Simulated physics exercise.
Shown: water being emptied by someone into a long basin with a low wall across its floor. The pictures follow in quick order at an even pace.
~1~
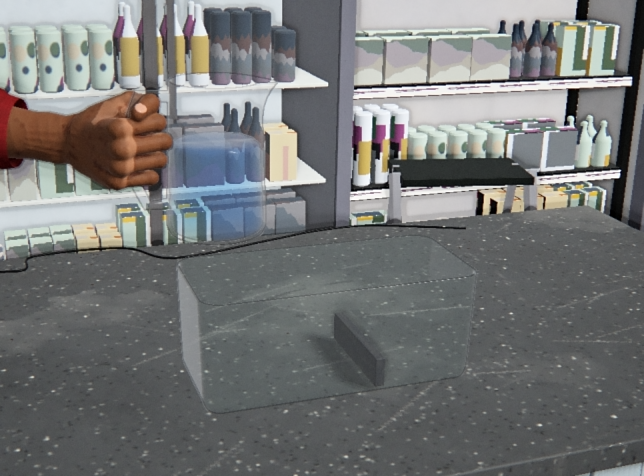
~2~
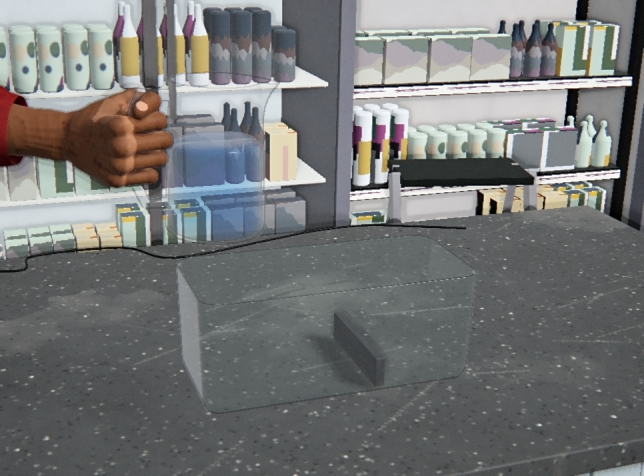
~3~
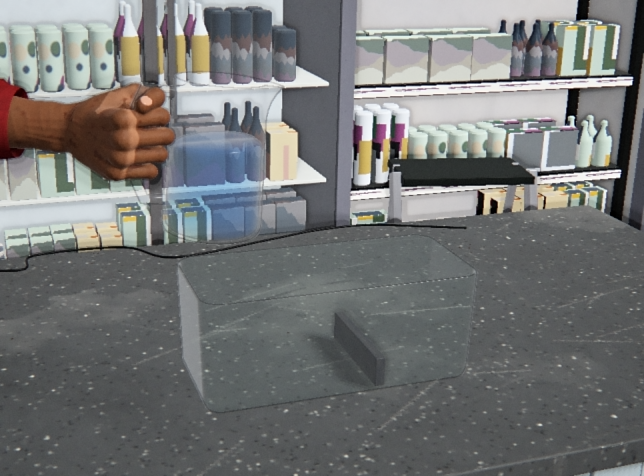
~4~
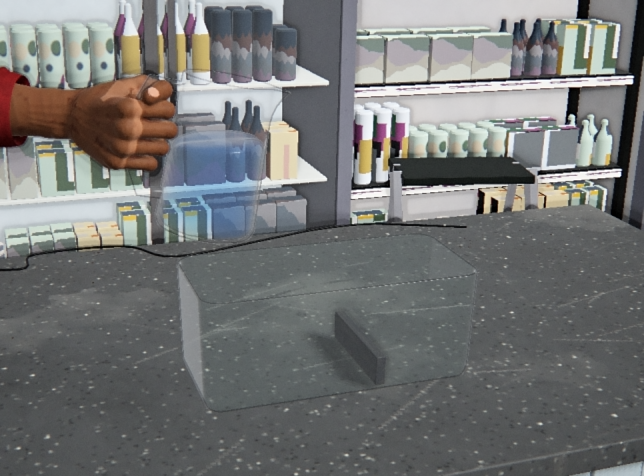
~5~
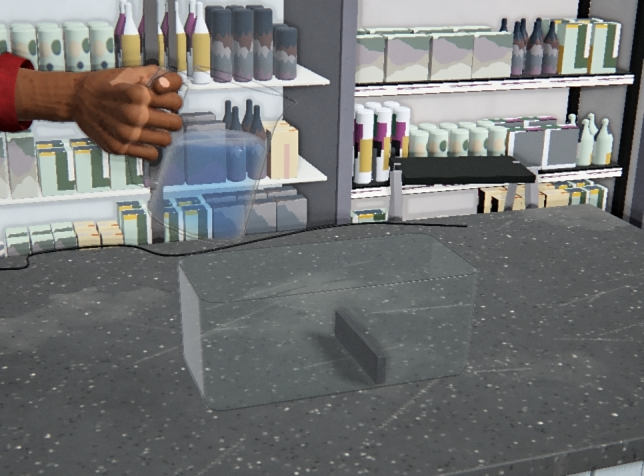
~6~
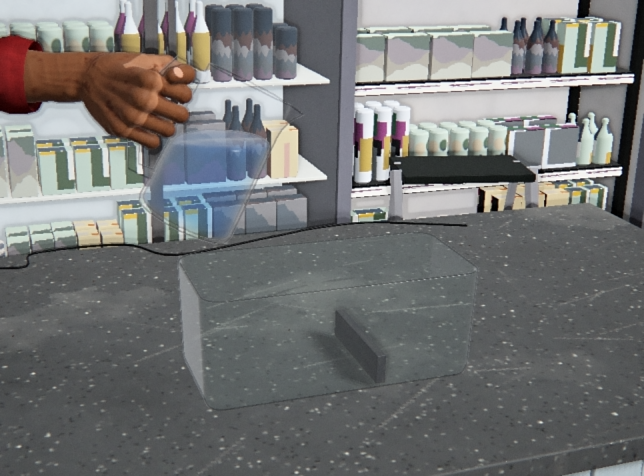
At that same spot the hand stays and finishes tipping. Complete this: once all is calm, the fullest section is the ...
The fullest section is the left one.
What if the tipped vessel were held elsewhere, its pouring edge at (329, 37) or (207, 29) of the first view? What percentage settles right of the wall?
One after the other: 75 %, 20 %.
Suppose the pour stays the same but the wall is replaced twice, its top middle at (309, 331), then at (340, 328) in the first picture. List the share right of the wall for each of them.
The first placement gives around 90 percent, the second 45 percent.
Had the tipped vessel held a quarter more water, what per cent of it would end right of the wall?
Estimated share: Around 25 %.
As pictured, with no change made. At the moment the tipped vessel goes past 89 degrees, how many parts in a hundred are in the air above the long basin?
10 %.
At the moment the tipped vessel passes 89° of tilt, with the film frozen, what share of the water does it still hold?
Still holding around 90 %, give or take.
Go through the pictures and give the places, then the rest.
In the first frame, it leans 0°; its right rim is at (277, 80); the water meets the walls at (170, 144) and (257, 138); the long basin's rim runs from (188, 284) to (453, 255); the wall's top is at (359, 336).
In the second frame, it leans 1°; its right rim is at (279, 81); the water meets the walls at (170, 144) and (257, 138).
In the third frame, it leans 5°; its right rim is at (283, 85); the water meets the walls at (171, 144) and (258, 138).
In the fourth frame, it leans 10°; its right rim is at (290, 91); the water meets the walls at (170, 145) and (260, 137).
In the fifth frame, it leans 18°; its right rim is at (297, 100); the water meets the walls at (167, 156) and (263, 138).
In the sixth frame, it leans 28°; its right rim is at (304, 113); the water meets the walls at (160, 159) and (267, 137).
A moment on, the tilt is 89° and 89 per cent is still to pour, 1 is left of the wall and 0 right of it.
Next, the tilt is 117° and 26 per cent is still to pour, 52 is left of the wall and 6 right of it.
Then the tilt is 119° and 1 per cent is still to pour, 82 is left of the wall and 11 right of it.
Later the tilt is 119° and 0 per cent is still to pour, 83 is left of the wall and 13 right of it.
In the end 83 per cent lies left of the wall, 13 right of it and 3 outside.
